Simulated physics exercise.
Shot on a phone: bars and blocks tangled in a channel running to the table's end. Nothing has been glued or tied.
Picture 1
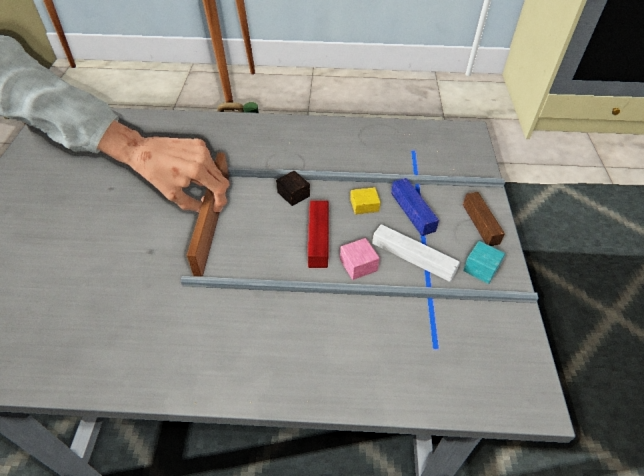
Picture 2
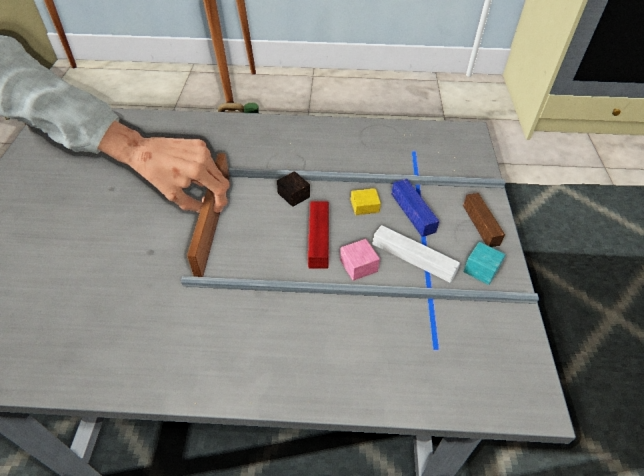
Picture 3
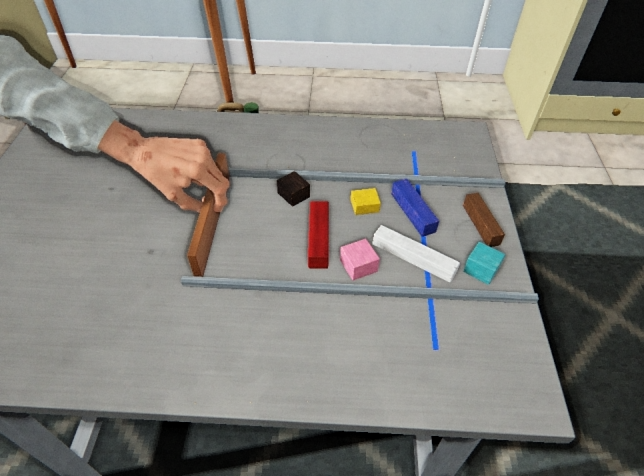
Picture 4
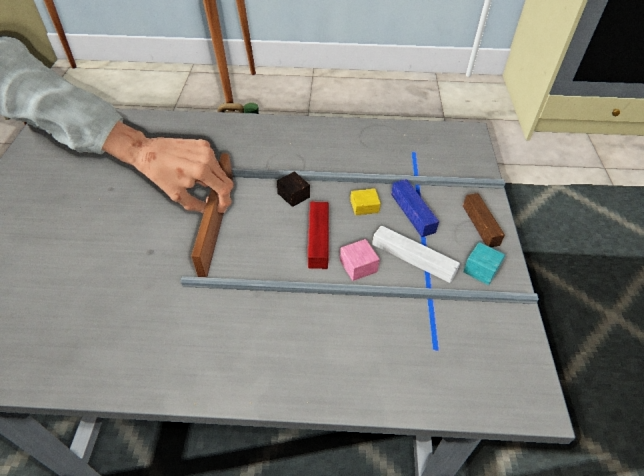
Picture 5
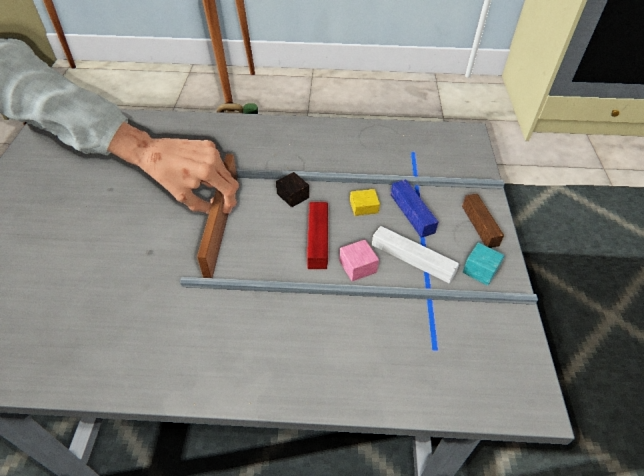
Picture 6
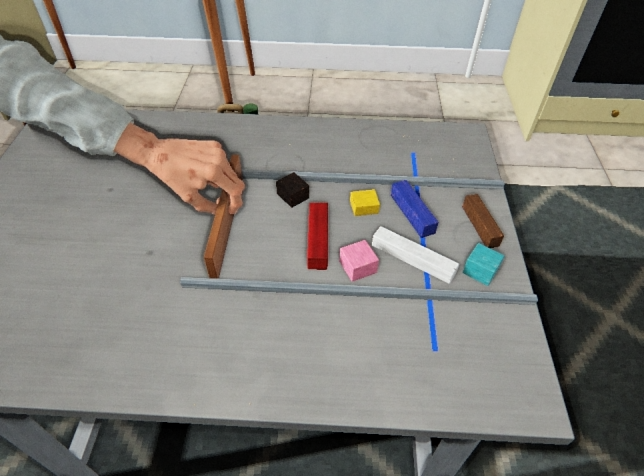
A hand slides a brown board slightly right behind colored blocks between two rails.
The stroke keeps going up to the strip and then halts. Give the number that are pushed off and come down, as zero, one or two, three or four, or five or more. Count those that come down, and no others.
The ones that fall? There aren't any, I think.
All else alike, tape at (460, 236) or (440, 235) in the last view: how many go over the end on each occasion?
In the first try the count is 2, and in the second it is 0.
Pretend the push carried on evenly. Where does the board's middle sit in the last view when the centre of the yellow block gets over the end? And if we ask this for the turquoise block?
For the yellow block at (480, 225), for the turquoise block at (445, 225).
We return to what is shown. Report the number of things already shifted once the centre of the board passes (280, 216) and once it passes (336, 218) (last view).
First 1, then 4.
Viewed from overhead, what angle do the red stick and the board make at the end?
It comes to around 0 degrees.
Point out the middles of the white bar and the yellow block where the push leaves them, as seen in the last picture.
Listed in order, first is (474, 251) and the other is (456, 208).
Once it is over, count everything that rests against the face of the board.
Tally at the end: 2.
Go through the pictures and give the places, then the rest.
Brown bar (483, 219); turquoise block (484, 263); blue bar (414, 206); board (210, 211); tape (423, 233), in the first picture.
Turquoise block (484, 263); board (211, 212), in the second picture.
Blue bar (414, 207); black block (294, 189), in the third picture.
Brown bar (483, 220); yellow block (365, 202), in the fourth picture.
Turquoise block (483, 264); white bar (414, 254), in the fifth picture.
Brown bar (482, 220); turquoise block (483, 264); blue bar (413, 208); board (226, 213); tape (422, 234), in the sixth picture.
A little later, none off yet; brown bar at rest near (482, 220); turquoise block at rest near (483, 264); blue bar at rest near (413, 208).
Next, none off yet; brown bar at rest near (482, 220); turquoise block at rest near (483, 264); blue bar shifted a little near (424, 208).
When it is over, the number that fall off is zero.
